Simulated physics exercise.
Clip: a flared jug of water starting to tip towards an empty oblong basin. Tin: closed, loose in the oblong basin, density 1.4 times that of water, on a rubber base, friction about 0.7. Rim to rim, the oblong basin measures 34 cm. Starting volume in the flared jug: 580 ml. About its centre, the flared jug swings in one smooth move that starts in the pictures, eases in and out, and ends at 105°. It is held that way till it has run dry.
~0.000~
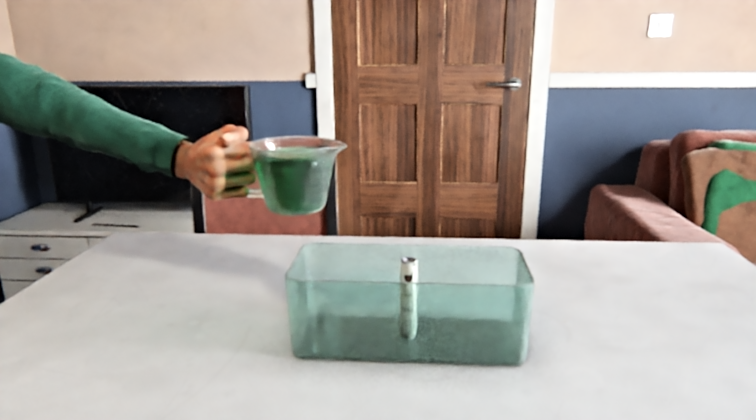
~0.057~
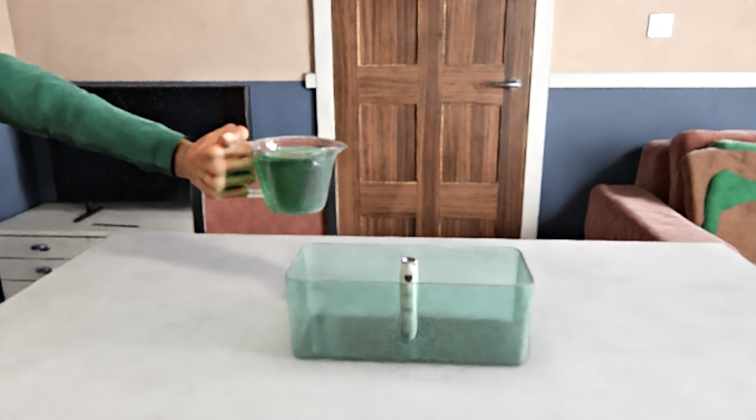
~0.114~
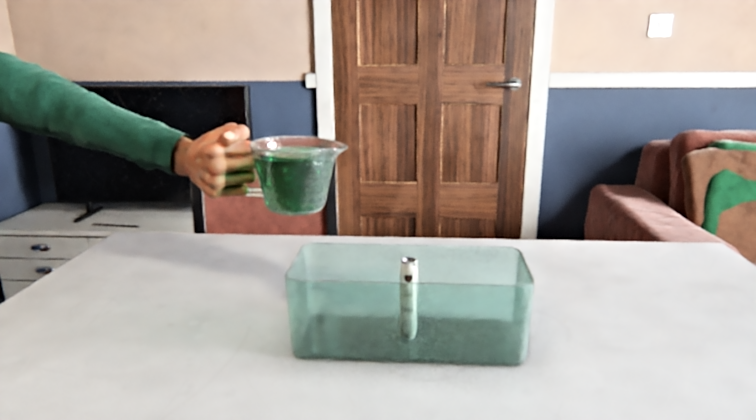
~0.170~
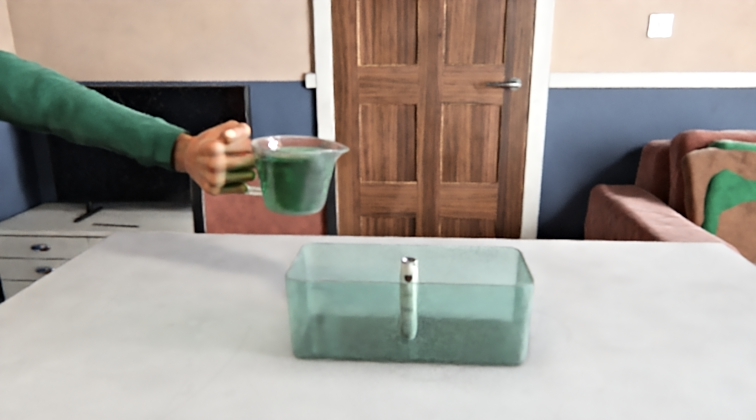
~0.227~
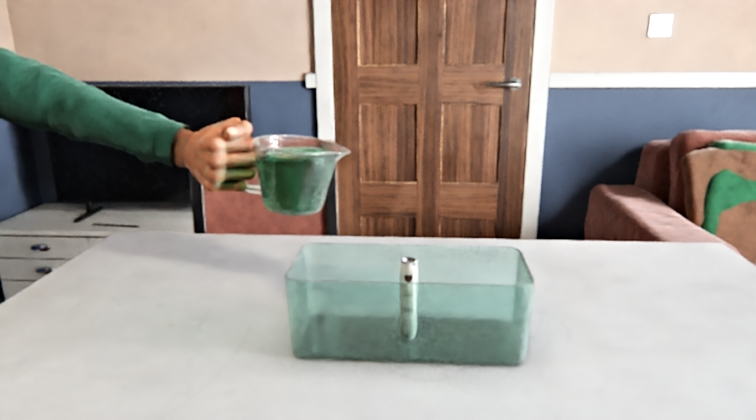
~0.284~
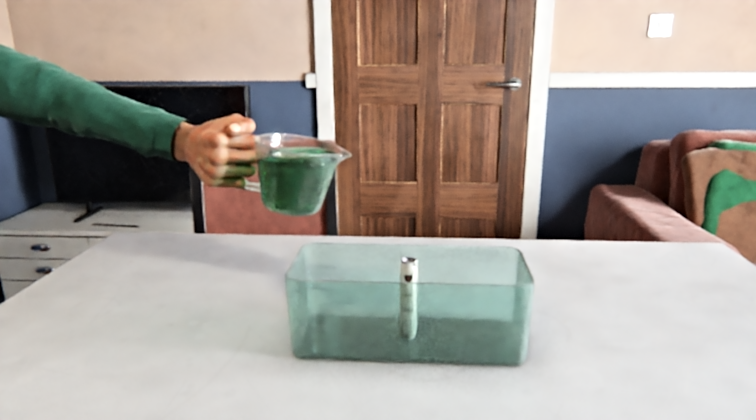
In the video, a hand in a green sleeve holds a clear jug of green liquid above a rectangular basin with a small upright cylinder in it, then tilts the jug slightly to the right.
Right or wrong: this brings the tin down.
Wrong, the tin stays up.
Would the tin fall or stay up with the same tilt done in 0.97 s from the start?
Then it holds its balance.
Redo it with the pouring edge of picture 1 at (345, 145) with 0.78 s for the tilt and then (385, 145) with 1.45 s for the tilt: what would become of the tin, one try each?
First it stays on its base; then it stays on its base.
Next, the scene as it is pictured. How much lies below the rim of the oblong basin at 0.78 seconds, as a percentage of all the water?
Fraction in basin: Approx. 14%.
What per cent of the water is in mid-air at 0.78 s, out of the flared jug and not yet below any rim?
Share: Roughly 20 per cent.
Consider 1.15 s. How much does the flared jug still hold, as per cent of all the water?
Near 10 percent, more or less.
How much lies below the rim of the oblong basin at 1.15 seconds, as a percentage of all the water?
Around 80 in a hundred.
Then, 0.78 s in, the tilt is 59° and 66 per cent is still to pour; the tin stands where it began.
Then, 1.15 s in, the tilt is 94° and 11 per cent is still to pour; the tin stands 1 cm from where it began.
Then, 1.53 s in, the tilt is 105° and 0 per cent is still to pour; the tin stands where it began.
Then, 1.95 s in, the tilt is 105° and 0 per cent is still to pour; the tin stands where it began.
Finally, the tin stands where it began.
